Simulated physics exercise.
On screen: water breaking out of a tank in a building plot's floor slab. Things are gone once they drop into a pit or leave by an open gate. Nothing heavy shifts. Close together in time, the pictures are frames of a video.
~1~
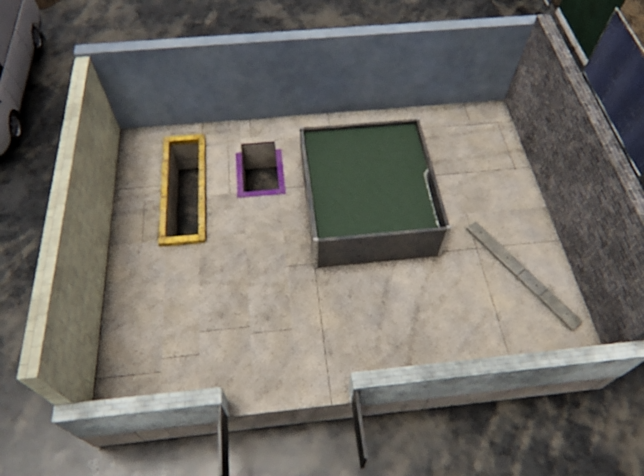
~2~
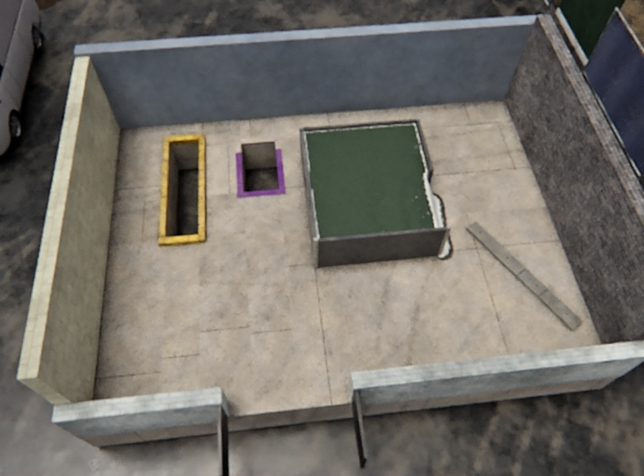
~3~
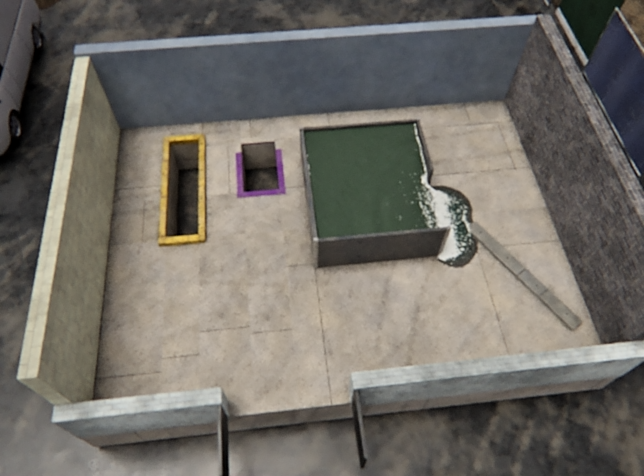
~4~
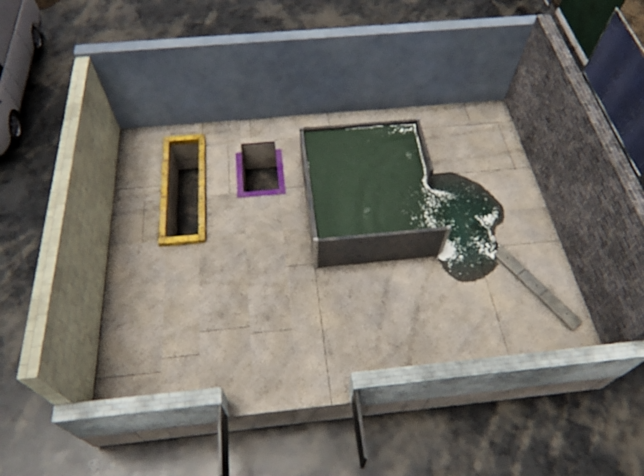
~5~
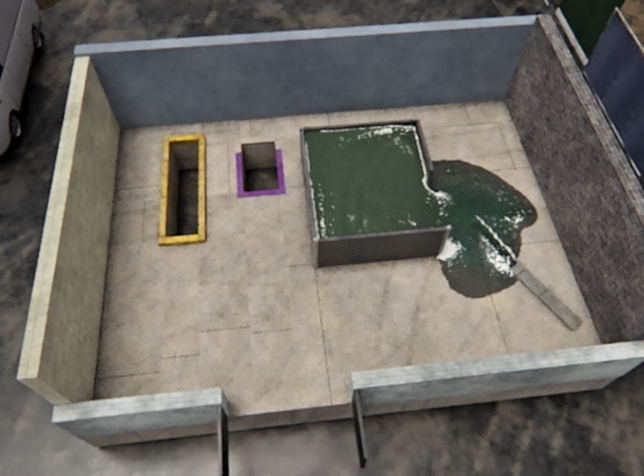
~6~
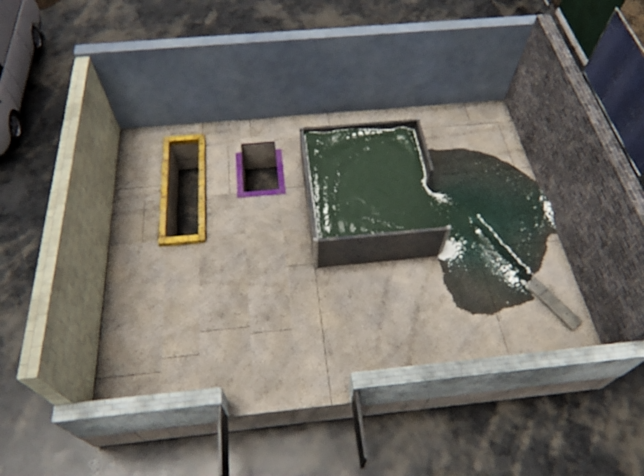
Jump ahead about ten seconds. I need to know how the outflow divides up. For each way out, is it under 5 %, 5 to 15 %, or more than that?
My prediction: The gate will receive a cut falling short of five per cent, the purple pit will receive a cut lying in the five-to-fifteen per cent band, the yellow pit will receive a cut falling short of five per cent.
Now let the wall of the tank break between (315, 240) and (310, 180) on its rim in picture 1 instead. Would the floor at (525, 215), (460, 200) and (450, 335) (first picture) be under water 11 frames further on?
In the order asked: Out of reach, out of reach, out of reach.
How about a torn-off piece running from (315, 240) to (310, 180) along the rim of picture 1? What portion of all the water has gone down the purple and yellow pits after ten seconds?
Shares: Purple at 6 percent, yellow at 15 percent.
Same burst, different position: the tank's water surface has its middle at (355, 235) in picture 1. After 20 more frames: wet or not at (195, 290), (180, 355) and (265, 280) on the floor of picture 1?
Spot 1 unwetted, spot 2 unwetted, spot 3 unwetted.
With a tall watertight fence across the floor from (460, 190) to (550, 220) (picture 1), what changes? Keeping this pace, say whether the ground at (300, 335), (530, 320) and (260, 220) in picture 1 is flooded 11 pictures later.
Point by point: First spared, next swamped, last spared.
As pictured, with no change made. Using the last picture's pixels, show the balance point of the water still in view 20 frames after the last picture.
Roughly (441, 225) in the last picture.
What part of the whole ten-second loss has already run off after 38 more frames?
About 35 per cent.
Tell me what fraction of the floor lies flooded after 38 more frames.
I'd put it at roughly 85 per cent.
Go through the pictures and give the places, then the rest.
The first picture shows still water in the tank at (370, 178).
In the second picture, the front is at a hidden place, out from the gap at (432, 218).
In the third picture, the front is at (459, 196), out from the gap at (432, 218).
In the fourth picture, water pours out at (432, 219) and has run to (496, 203).
In the fifth picture, water pours out at (432, 219) and has run to (533, 213).
In the sixth picture, water pours out at (432, 218) and has run to (538, 187).
A moment on, water covers 25 % of the floor; the gate 0 %, the purple pit 0 %, the yellow pit 0 %.
Next, water covers 25 % of the floor; the gate 0 %, the purple pit 0 %, the yellow pit 0 %.
Then, water covers 50 % of the floor; the gate 0 %, the purple pit 0 %, the yellow pit 0 %.
Later, water covers 85 % of the floor; the gate 1 %, the purple pit 3 %, the yellow pit 0 %.
In the end, water covers 100 % of the floor; the gate 3 %, the purple pit 9 %, the yellow pit 1 %.
